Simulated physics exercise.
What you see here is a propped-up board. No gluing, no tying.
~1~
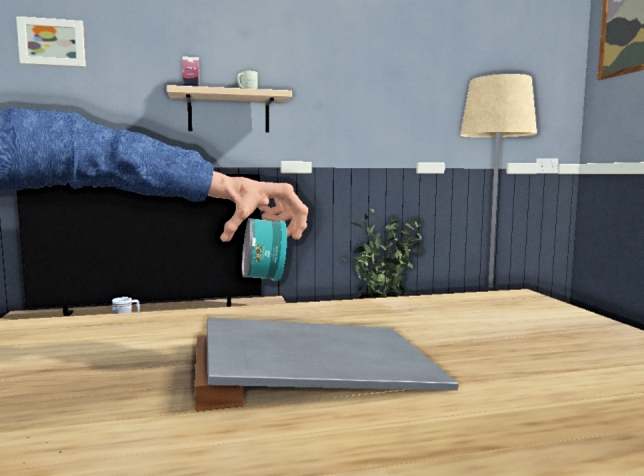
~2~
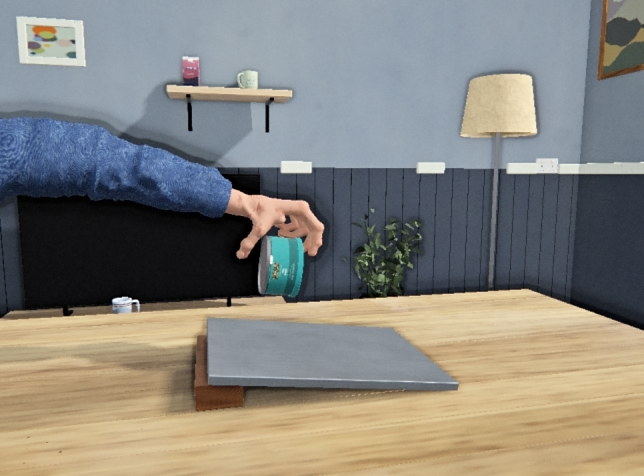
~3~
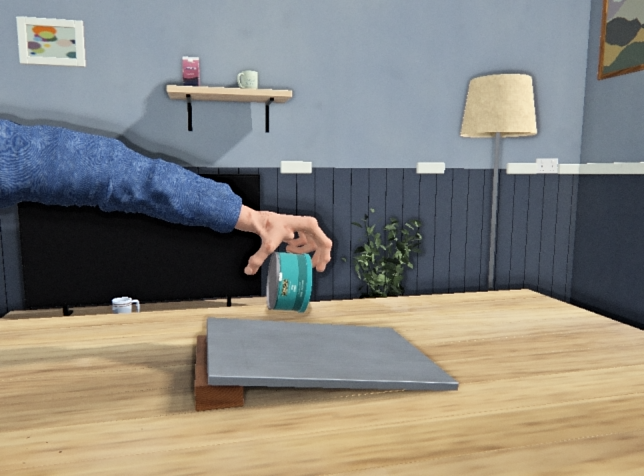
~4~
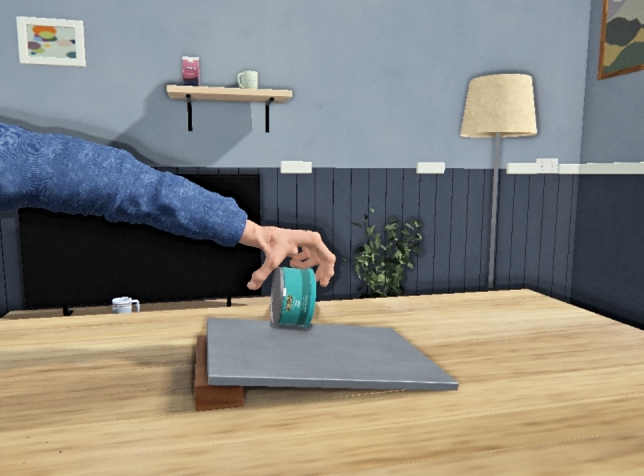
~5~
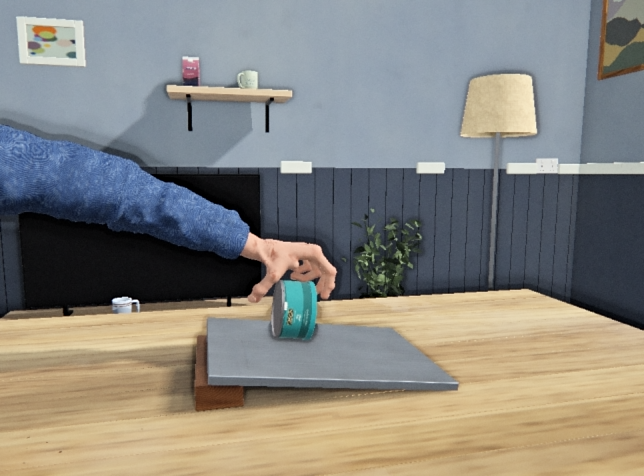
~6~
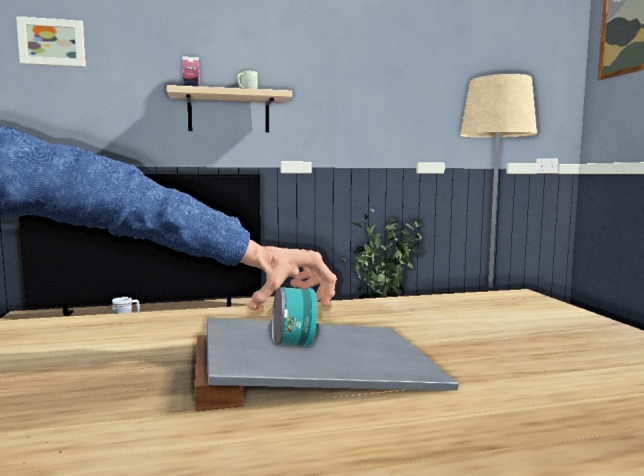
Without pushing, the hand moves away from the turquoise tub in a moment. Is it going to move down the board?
No, it stays where it is.
Then, 0.30 s after the last picture, nothing has stirred.
Then, 0.70 s after the last picture, turquoise tub resting near (294, 317).
At rest, it is in place. Seen from the same camera at the end, turquoise tub near (294, 317). The turquoise tub remains at rest.
